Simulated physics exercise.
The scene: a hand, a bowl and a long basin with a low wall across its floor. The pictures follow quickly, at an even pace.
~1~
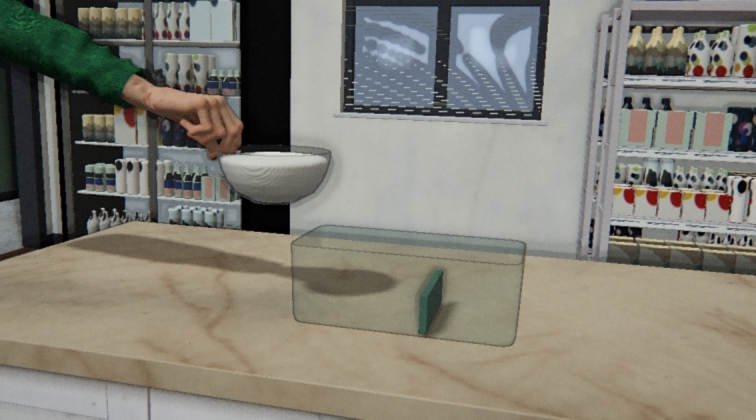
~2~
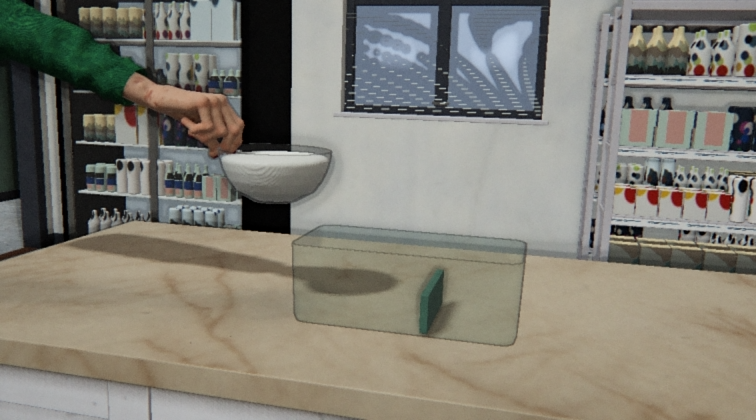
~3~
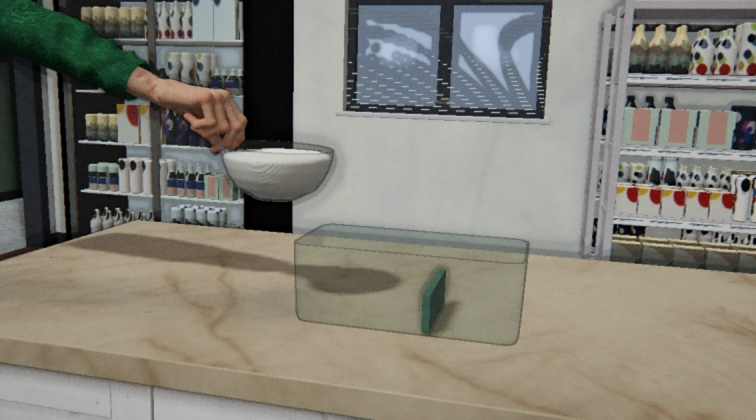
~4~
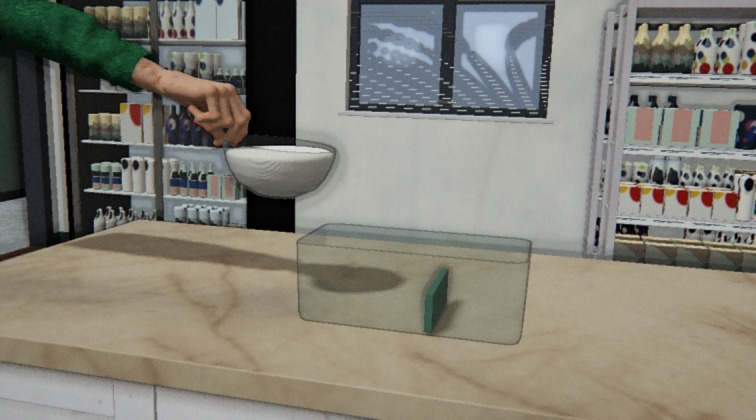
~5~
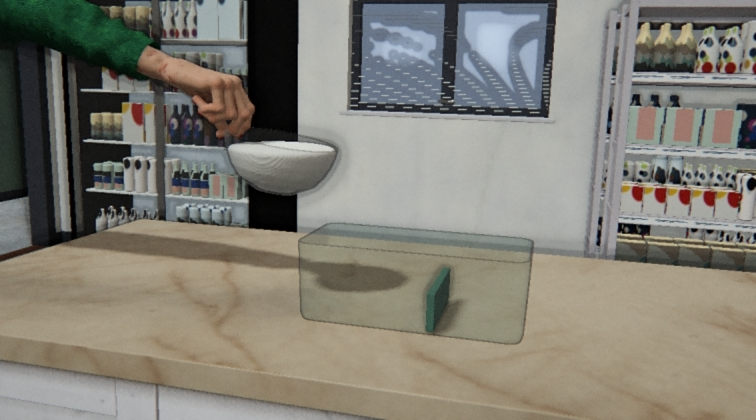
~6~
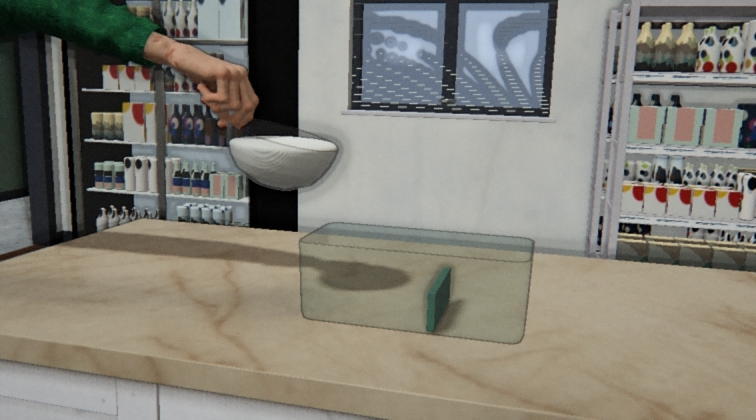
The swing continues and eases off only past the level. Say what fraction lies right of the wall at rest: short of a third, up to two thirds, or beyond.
In the end under a third is right of the wall.
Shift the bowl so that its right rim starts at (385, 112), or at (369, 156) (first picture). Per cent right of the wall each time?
About 85 and 70 per cent.
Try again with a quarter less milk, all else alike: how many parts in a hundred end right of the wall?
Roughly 5 in a hundred.
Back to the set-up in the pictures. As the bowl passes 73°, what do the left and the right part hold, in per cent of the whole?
Some 10 per cent left and 0 right.
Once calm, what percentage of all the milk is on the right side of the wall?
Close to 5 per cent.
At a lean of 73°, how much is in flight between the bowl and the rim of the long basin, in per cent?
Near 45 %.
A moment on, the bowl is tipped part way and 42 per cent is still to pour, 12 is left of the wall and 0 right of it.
Next, the bowl is tipped right over and 1 per cent is still to pour, 85 is left of the wall and 1 right of it.
Then the bowl is tipped right over and 0 per cent is still to pour, 89 is left of the wall and 3 right of it.
Later the bowl is tipped right over and 0 per cent is still to pour, 89 is left of the wall and 4 right of it.
In the end 89 per cent lies left of the wall, 4 right of it and 7 outside.
